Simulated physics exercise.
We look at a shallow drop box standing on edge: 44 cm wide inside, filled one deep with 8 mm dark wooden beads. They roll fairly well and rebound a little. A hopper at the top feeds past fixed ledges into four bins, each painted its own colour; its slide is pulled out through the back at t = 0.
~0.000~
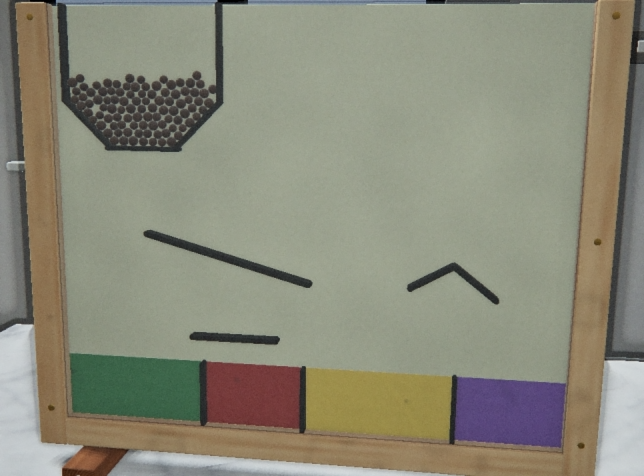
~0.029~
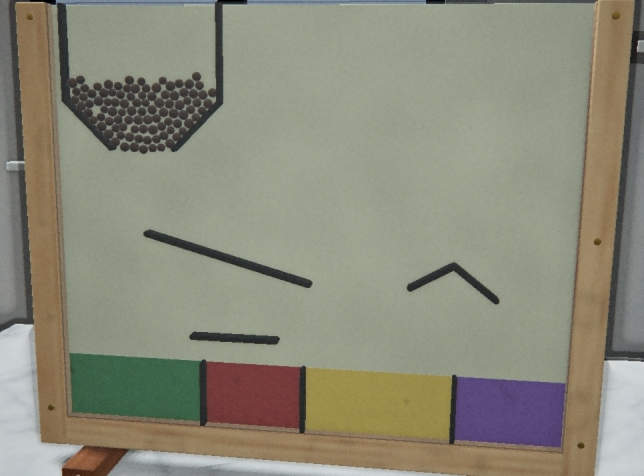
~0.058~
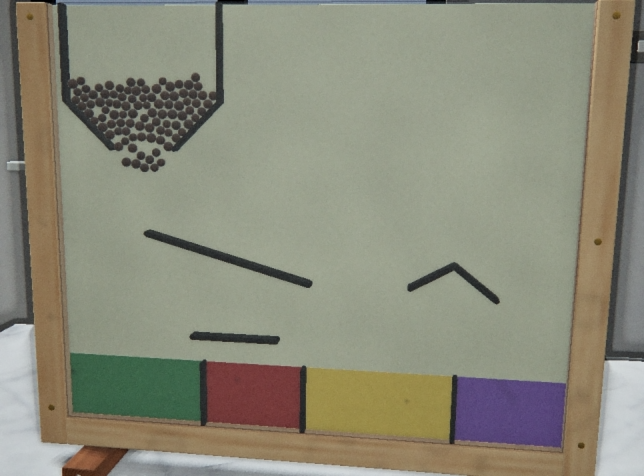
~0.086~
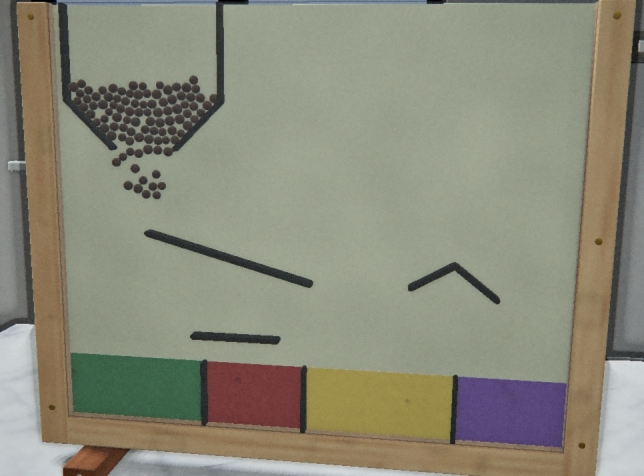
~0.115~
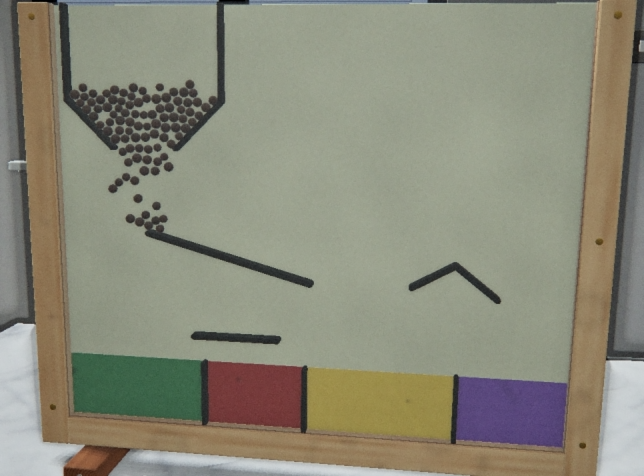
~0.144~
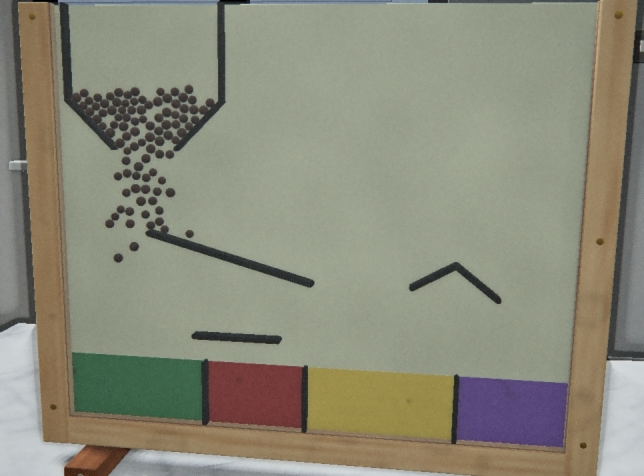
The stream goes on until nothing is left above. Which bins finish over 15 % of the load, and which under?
Yellow bin over, purple bin under, green bin over, red bin under 15 %.
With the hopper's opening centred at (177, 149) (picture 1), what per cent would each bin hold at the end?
Yellow bin: 70; purple bin: 0; green bin: 30; red bin: 0.
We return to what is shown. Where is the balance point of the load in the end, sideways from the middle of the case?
About 8 cm to the left.
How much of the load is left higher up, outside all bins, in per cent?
Roughly 0 per cent.
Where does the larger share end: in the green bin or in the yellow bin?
It is the green bin.
After 0.24 s 65 % have left the hopper; down in the bins, green 10 %.
After 0.34 s 100 % have left the hopper; down in the bins, green 30 %.
After 0.55 s 100 % have left the hopper; down in the bins, yellow 5 %, green 60 %.
At rest by 1.6 s, yellow 40 %, purple 0 %, green 60 %, red 0 %.
